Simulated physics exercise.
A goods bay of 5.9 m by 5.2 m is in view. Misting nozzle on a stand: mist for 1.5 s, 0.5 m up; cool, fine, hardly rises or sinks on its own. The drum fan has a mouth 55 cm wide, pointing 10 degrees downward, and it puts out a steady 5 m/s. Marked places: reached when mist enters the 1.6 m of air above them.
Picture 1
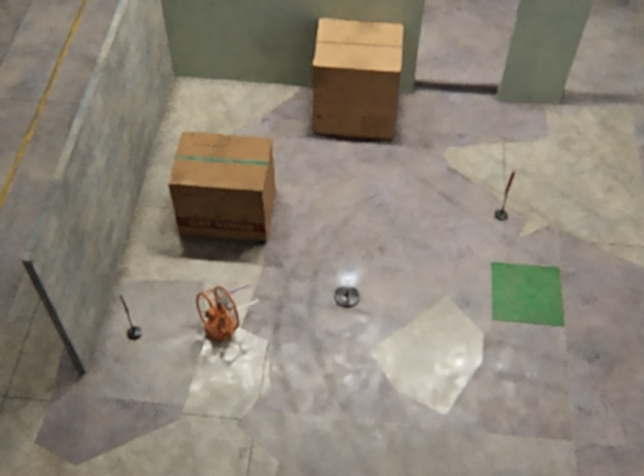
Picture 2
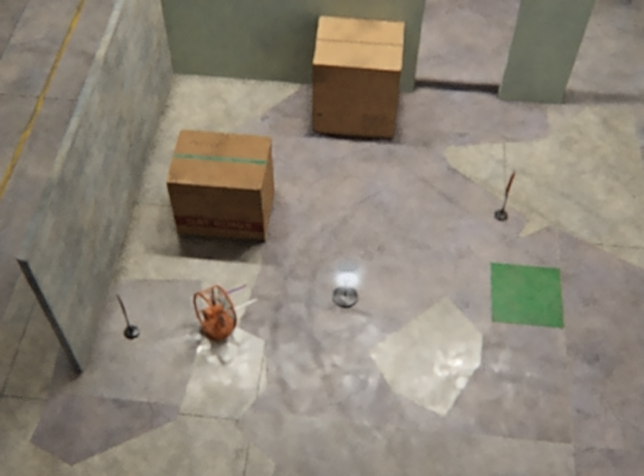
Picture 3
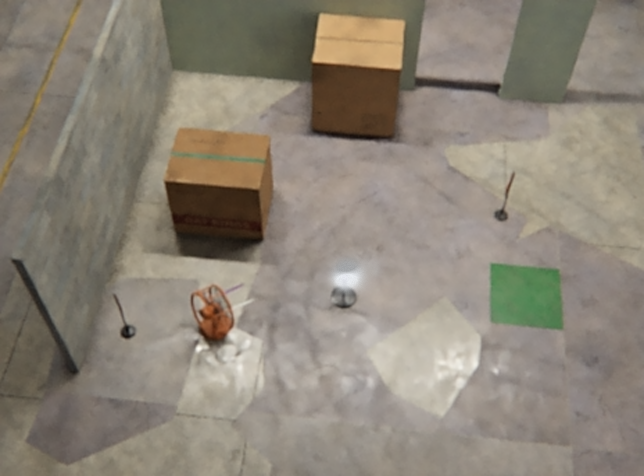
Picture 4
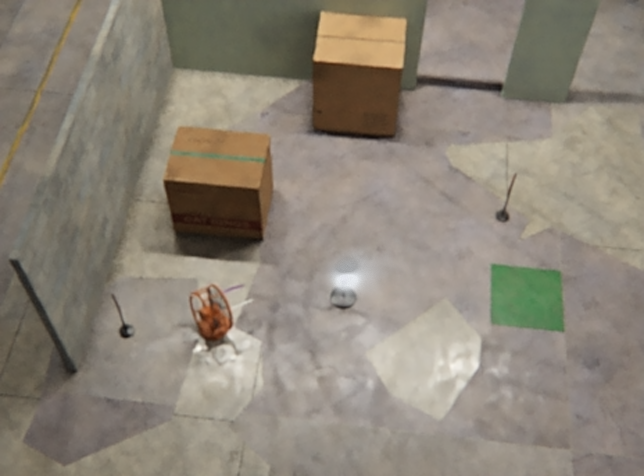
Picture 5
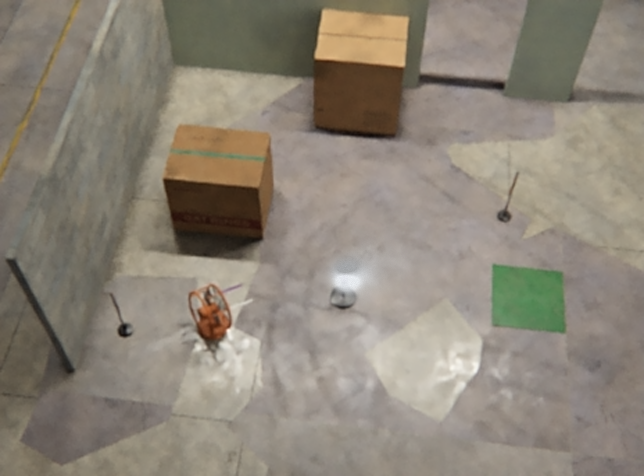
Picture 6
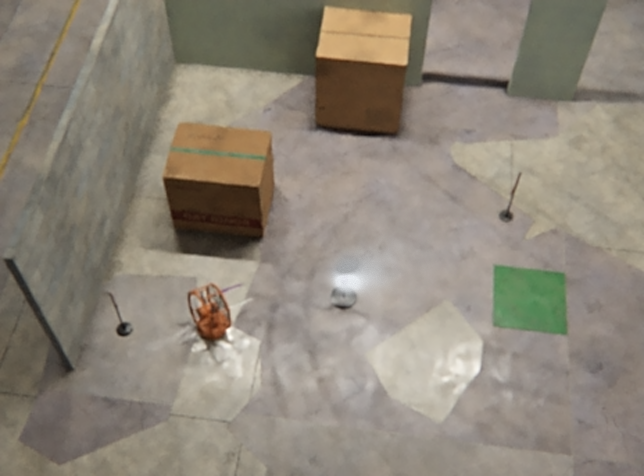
Two large cartons stood still on the patchy grey floor of a goods bay, while faint pale mist hung over a small nozzle right of an orange fan, then spread thinly to the right.
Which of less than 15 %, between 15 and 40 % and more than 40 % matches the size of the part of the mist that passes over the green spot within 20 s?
The match is from 15 to 40 %.
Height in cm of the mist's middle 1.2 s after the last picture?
The middle is at about 30 cm above the surface.
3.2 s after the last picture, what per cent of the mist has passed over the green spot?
Roughly 30 per cent.
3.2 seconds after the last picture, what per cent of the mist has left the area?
Some 40 in a hundred.
Then, 1.2 s after the last picture, 4 % has passed over the green spot; 0 % has left the area, and the middle of the rest is near (441, 256).
Then, 3.2 s after the last picture, 25 % has passed over the green spot; 39 % has left the area, and the middle of the rest is near (570, 232).
Then, 7.2 s after the last picture, 28 % has passed over the green spot; 93 % has left the area.
Then, 19.2 s after the last picture, 28 % has passed over the green spot; 100 % has left the area.
